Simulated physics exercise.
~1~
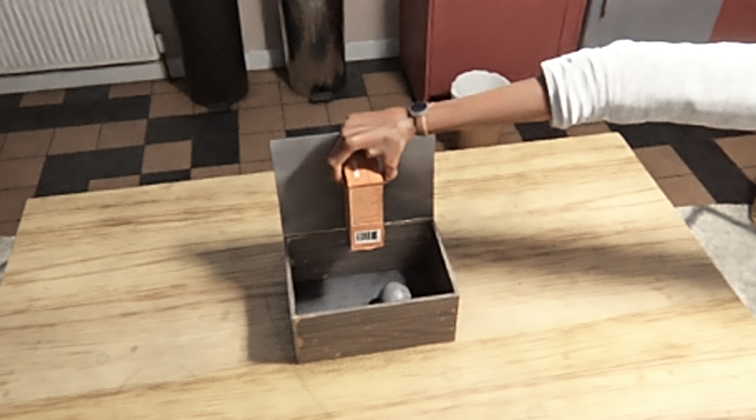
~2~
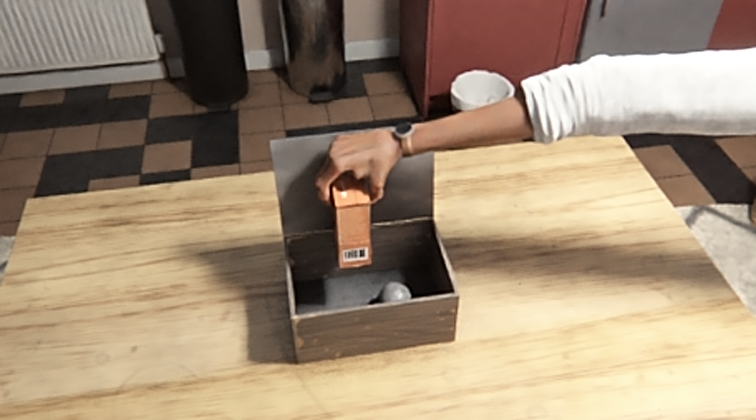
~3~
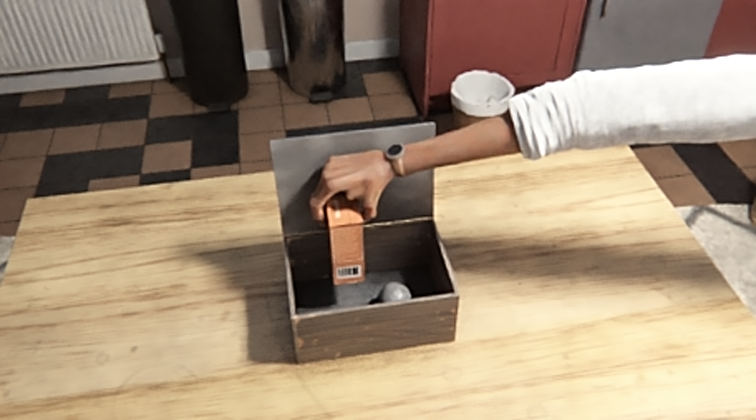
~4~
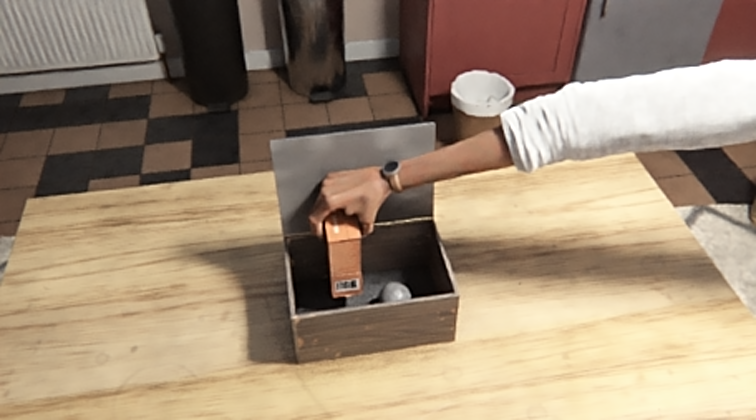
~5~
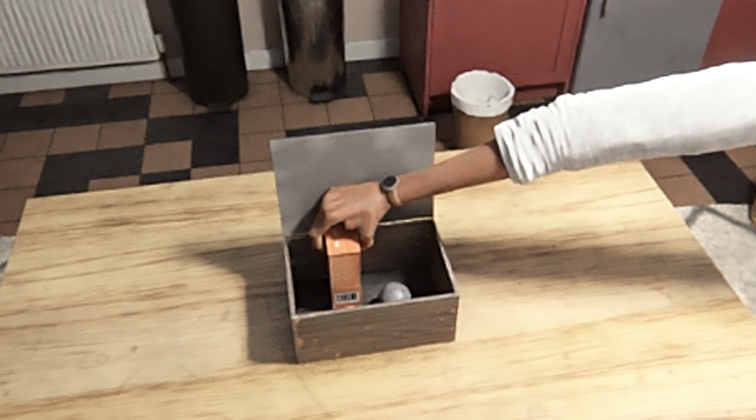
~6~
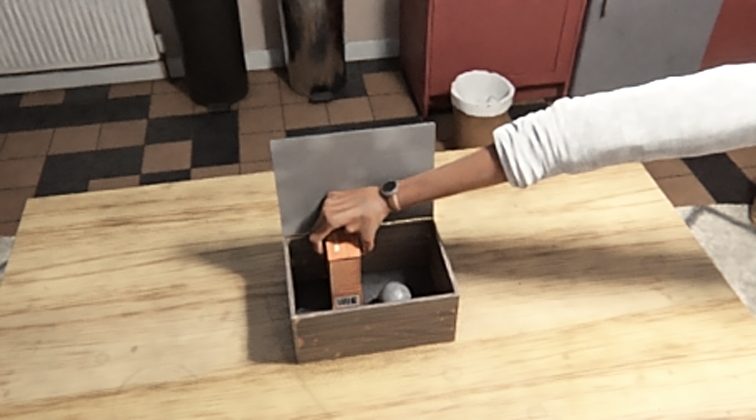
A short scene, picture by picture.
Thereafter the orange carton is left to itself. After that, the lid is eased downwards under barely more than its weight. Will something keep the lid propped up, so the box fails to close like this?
Yes, it stays propped open.
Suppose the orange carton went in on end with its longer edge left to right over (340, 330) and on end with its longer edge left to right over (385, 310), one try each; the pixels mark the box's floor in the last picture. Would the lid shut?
First, the lid won't shut; second, the lid does shut.
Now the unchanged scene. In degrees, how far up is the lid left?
The answer is about 40 degrees.
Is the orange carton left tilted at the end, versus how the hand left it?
Observation: The orange carton keeps the set orientation.
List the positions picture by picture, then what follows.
Still above its spot; orange carton (363, 201), in the first frame.
Still above its spot; orange carton (351, 219), in the second frame.
Still above its spot; orange carton (345, 238), in the third frame.
Still above its spot; orange carton (343, 252), in the fourth frame.
Still above its spot; orange carton (343, 265), in the fifth frame.
In place under the hand; orange carton (344, 269), in the sixth frame.
Then, 1.20 s later than the last frame, lid 87° above the rim.
Then, 1.60 s later than the last frame, lid 61° above the rim.
Then, 2.90 s later than the last frame, lid 47° above the rim.
When it is over, lid 41° above the rim; both as before. End places, in pixels of the last picture, orange carton near (345, 276).
